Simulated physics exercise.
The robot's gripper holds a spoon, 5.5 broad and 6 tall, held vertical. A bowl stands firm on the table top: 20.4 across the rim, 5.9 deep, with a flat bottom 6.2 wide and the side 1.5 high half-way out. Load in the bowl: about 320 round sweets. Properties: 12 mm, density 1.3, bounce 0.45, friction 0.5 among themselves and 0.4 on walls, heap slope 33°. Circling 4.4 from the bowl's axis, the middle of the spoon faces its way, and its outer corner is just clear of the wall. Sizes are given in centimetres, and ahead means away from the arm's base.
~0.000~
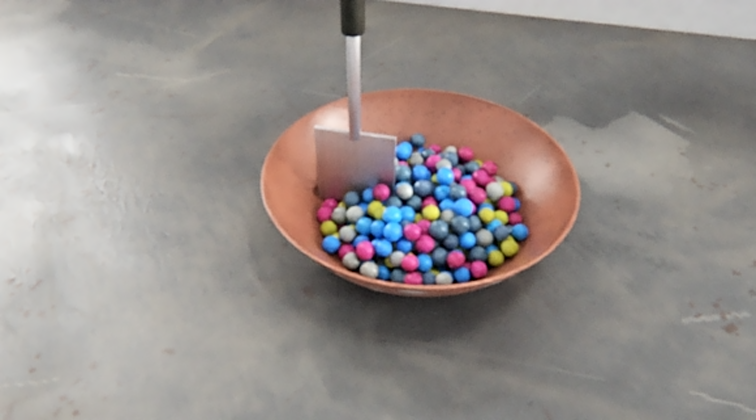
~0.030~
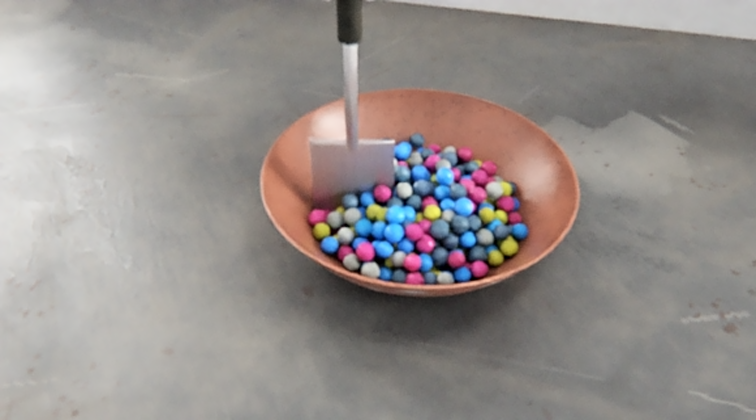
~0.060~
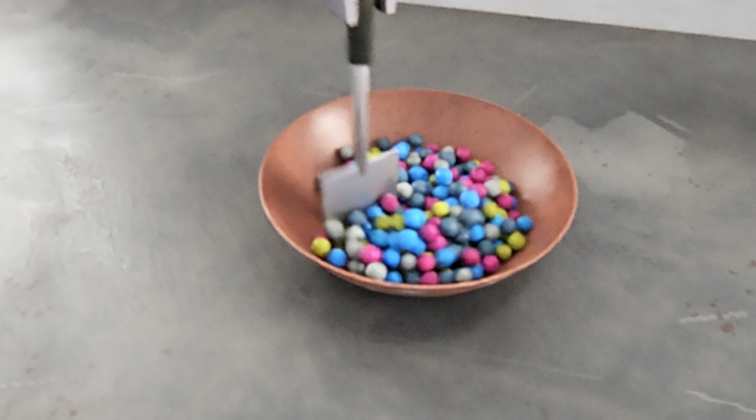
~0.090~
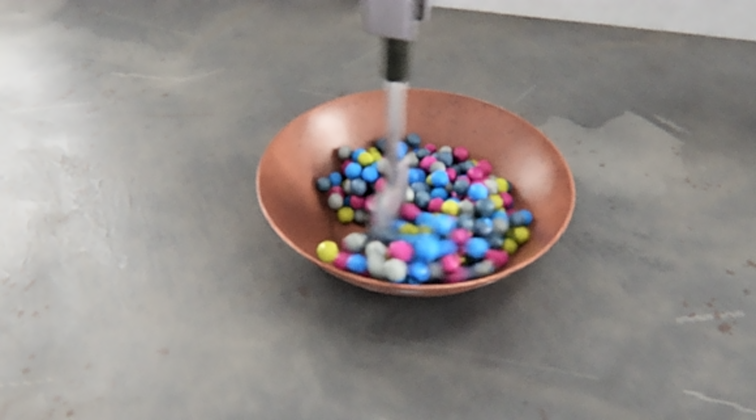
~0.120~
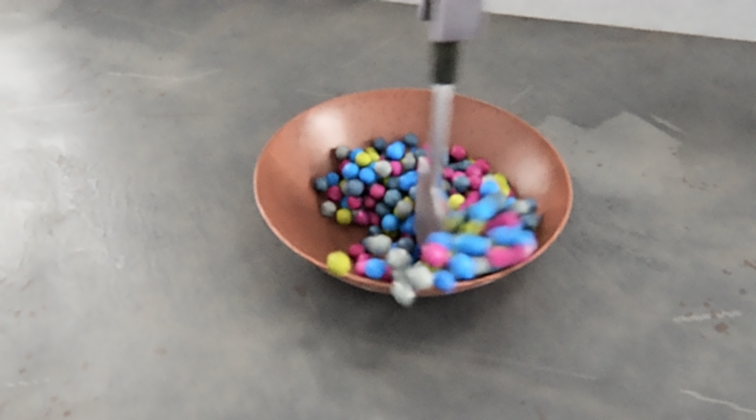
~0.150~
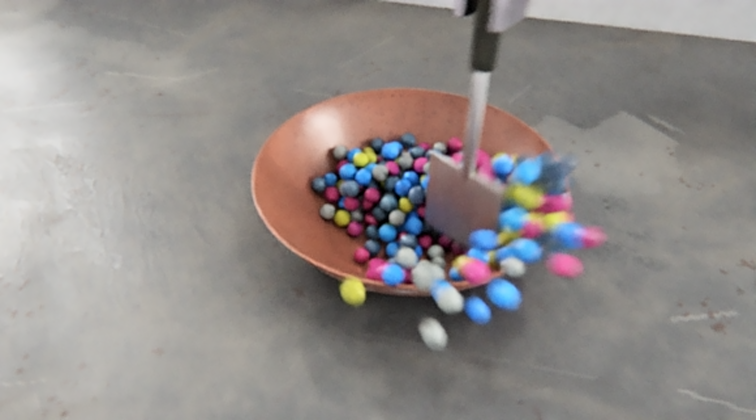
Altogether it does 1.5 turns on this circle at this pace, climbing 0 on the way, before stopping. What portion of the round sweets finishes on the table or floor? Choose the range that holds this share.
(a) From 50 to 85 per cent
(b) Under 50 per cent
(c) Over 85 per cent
The answer is a.
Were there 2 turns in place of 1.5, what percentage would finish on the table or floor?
Roughly 70 per cent.
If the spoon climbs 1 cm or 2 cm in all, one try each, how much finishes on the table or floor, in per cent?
Near 50 in a hundred, then 40 in a hundred.
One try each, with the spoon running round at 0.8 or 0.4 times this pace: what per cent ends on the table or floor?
50 % and 15 %.
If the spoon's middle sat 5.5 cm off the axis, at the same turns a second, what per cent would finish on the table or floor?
Around 45 in a hundred, in that case.
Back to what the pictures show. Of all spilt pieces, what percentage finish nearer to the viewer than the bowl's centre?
Near 40 in a hundred.
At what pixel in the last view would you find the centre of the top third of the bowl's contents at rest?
The centre sits around (437, 207) in the last picture.
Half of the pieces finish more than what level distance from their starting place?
About 31 cm.
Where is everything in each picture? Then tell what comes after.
The first picture shows the spoon neck at (355, 113), 0° round; upper third of the load around (425, 194), from x 325 to 520, top at y 140; 325 in the bowl.
The second picture shows the spoon neck at (352, 121), 13° round; upper third of the load around (425, 197), from x 320 to 520, top at y 140.
The third picture shows the spoon neck at (361, 144), 46° round; upper third of the load around (426, 216), from x 320 to 525, top at y 140.
The fourth picture shows the spoon neck at (393, 161), 81° round; upper third of the load around (439, 228), from x 325 to 525, top at y 140.
The fifth picture shows the spoon neck at (436, 163), 115° round; upper third of the load around (469, 228), from x 320 to 530, top at y 140; 318 in the bowl, 7 in flight or on the tool.
The sixth picture shows the spoon neck at (470, 150), 150° round; upper third of the load around (513, 206), from x 320 to 590, top at y 140; 307 in the bowl, 18 in flight or on the tool.
After 0.28 s, 297° round, highest piece 13 above the table; 211 in the bowl, 15 on the table or floor, 99 in flight or on the tool.
After 0.41 s, 83° round, highest piece 10 above the table; 150 in the bowl, 117 on the table or floor, 58 in flight or on the tool.
After 0.67 s, 180° round, highest piece 6 above the table; 207 on the table or floor, 117 in the bowl, 1 in flight or on the tool.
After 1.37 s, 180° round, highest piece 4 above the table; 208 on the table or floor, 117 in the bowl.
In the end, 208 on the table or floor, 117 in the bowl. That is 64 % on the table or floor.
